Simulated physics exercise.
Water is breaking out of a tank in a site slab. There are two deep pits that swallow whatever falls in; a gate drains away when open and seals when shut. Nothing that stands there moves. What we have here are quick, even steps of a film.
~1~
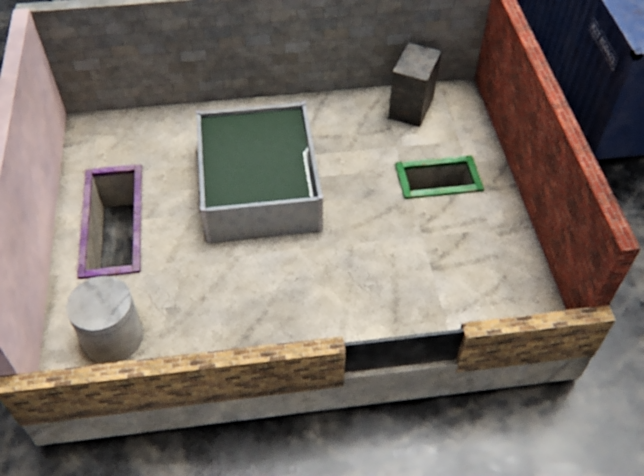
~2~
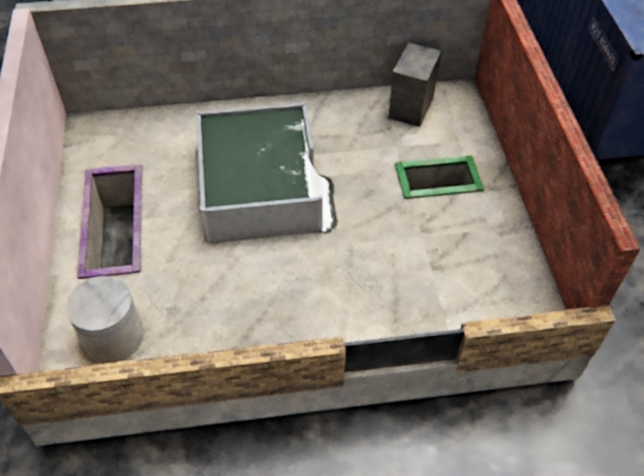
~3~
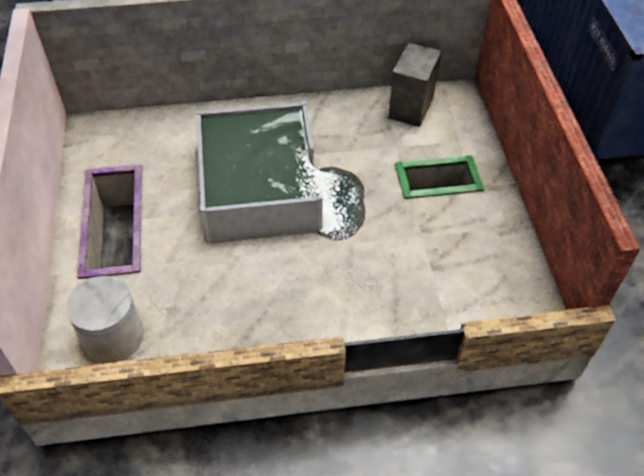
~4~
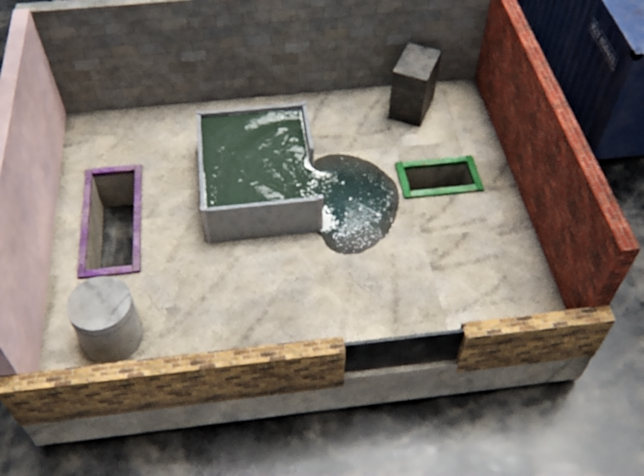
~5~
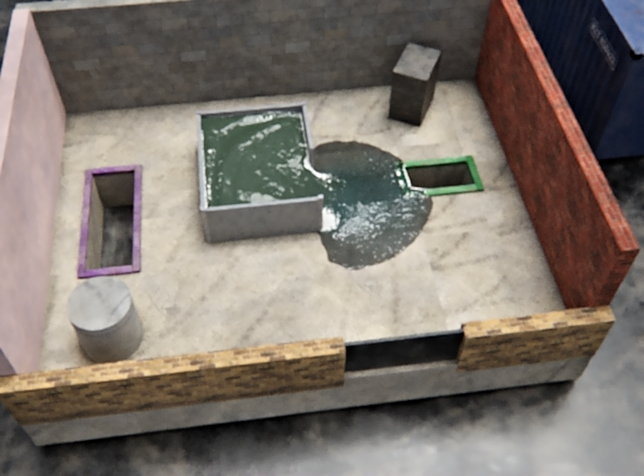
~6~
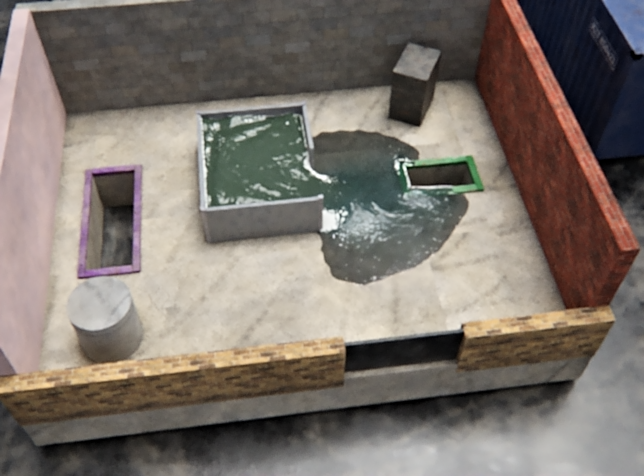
Dark green water bursting from the right side of an open tank, spreading across a walled slab and around a green-framed opening.
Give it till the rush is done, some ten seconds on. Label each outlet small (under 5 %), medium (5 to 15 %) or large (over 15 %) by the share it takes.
Labels: Gate: Small, purple pit: Small, green pit: Large.
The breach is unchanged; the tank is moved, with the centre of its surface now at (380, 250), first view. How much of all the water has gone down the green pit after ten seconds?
I'd put the green pit near 25 per cent of the whole.
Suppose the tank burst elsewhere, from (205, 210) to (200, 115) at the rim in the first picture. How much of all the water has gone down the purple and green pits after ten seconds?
Approximately, purple takes 55 % and green takes 0 %.
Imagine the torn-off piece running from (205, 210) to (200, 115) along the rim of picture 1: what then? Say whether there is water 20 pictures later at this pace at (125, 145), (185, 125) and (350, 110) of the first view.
Note, points one to three: Reached and soaked / reached and soaked / unreached.
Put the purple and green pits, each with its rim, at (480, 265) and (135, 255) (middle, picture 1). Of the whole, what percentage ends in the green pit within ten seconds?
The green pit takes 0 per cent.
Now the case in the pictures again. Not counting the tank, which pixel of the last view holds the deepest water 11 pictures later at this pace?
Around (566, 336).
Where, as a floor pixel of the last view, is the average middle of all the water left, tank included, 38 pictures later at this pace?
Centre of the water: Near (370, 213).
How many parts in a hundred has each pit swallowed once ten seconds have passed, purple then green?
0 and 22 per cent respectively.
A moment on, water covers 25 % of the floor; the gate 0 %, the purple pit 0 %, the green pit 4 %.
Next, water covers 35 % of the floor; the gate 0 %, the purple pit 0 %, the green pit 8 %.
Then, water covers 40 % of the floor; the gate 0 %, the purple pit 0 %, the green pit 12 %.
Later, water covers 70 % of the floor; the gate 0 %, the purple pit 0 %, the green pit 17 %.
In the end, water covers 95 % of the floor; the gate 0 %, the purple pit 1 %, the green pit 21 %.
